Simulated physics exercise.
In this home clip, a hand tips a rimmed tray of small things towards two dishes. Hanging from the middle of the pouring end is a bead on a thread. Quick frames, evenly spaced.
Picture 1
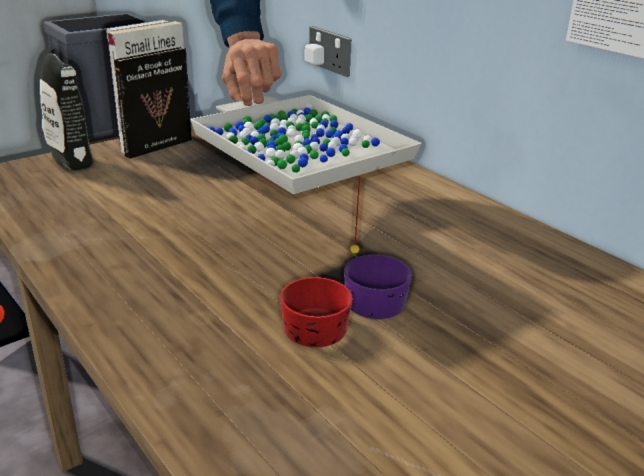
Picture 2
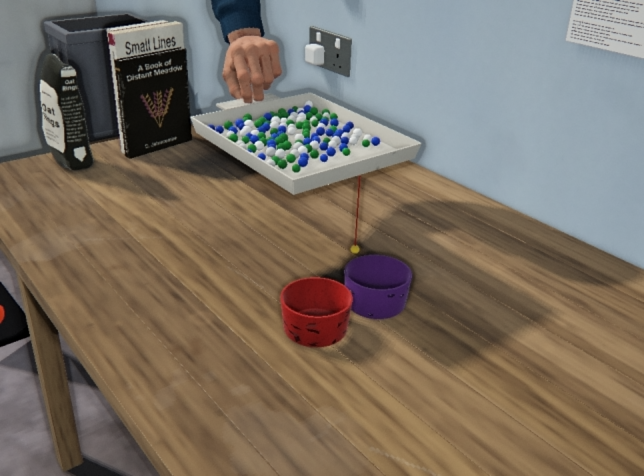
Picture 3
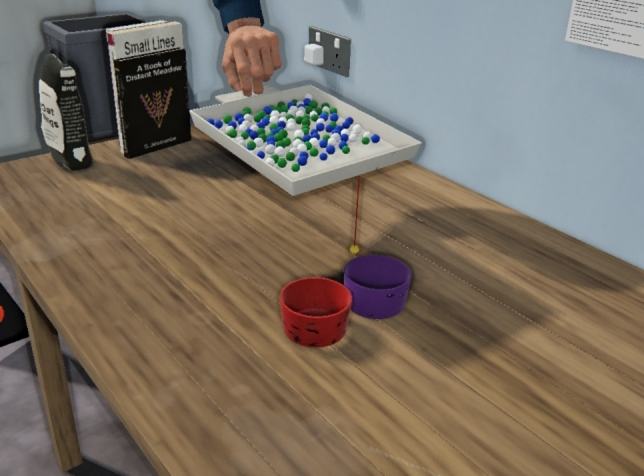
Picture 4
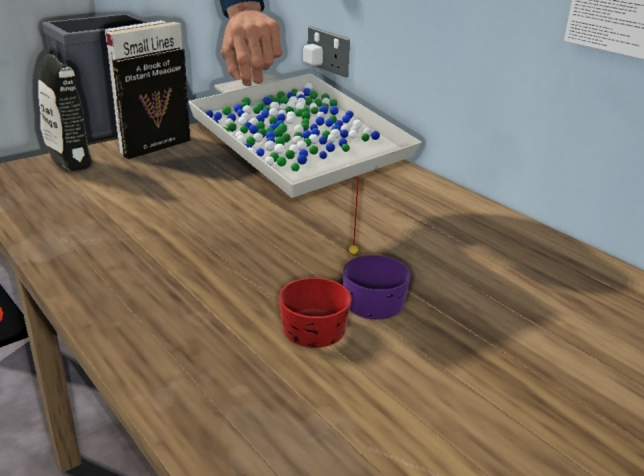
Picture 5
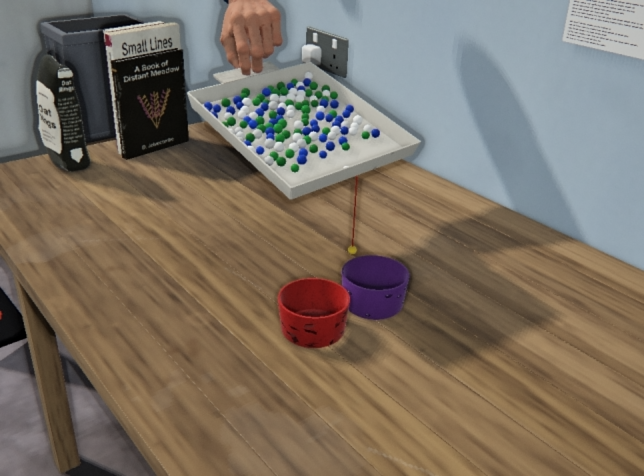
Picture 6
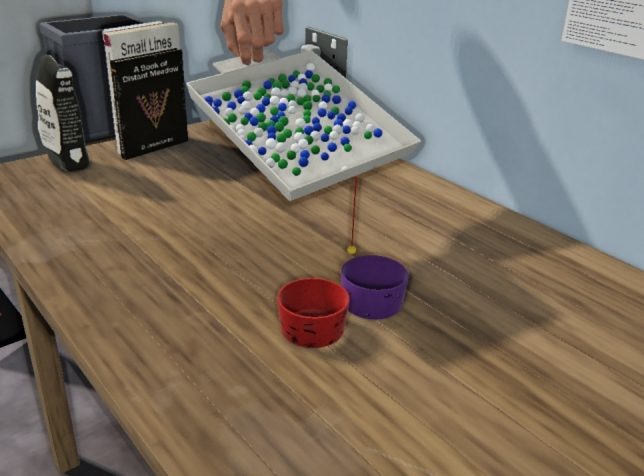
A hand gradually tilts a white tray of colored beads above red and purple dishes.
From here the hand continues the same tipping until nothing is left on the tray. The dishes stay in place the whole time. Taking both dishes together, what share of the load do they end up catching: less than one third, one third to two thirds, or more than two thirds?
They catch more than two thirds.
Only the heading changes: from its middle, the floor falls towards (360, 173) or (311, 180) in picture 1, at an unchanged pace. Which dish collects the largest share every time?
Point by point: The right side, then the left side.
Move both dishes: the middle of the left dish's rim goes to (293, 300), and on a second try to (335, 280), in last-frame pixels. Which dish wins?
The first setup gives the one at left, the second setup gives the one at left.
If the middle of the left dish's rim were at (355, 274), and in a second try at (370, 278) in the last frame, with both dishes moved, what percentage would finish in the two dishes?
Trial 1 20%, trial 2 20%.
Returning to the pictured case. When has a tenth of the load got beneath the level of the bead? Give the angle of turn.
Roughly 70 degrees.
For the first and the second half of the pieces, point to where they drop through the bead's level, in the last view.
Early-half point (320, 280); late-half point (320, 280).
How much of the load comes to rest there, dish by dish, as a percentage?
In per cent, left near 70 and right near 10.
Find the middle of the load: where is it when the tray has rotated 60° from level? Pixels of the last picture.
Roughly at (324, 167).
Soon after the last picture, tray tipped steeply; most on the tray; a small part in the left dish; a small part in the air.
A little later, tray tipped right over; a small part on the tray; about half in the left dish; a small part in the right dish; a small part outside both; about a quarter in the air.
Later still, tray tipped past a quarter turn; most in the left dish; a small part in the right dish; about a quarter outside both.
By the end, tray tipped past a quarter turn; most in the left dish; a small part in the right dish; about a quarter outside both.
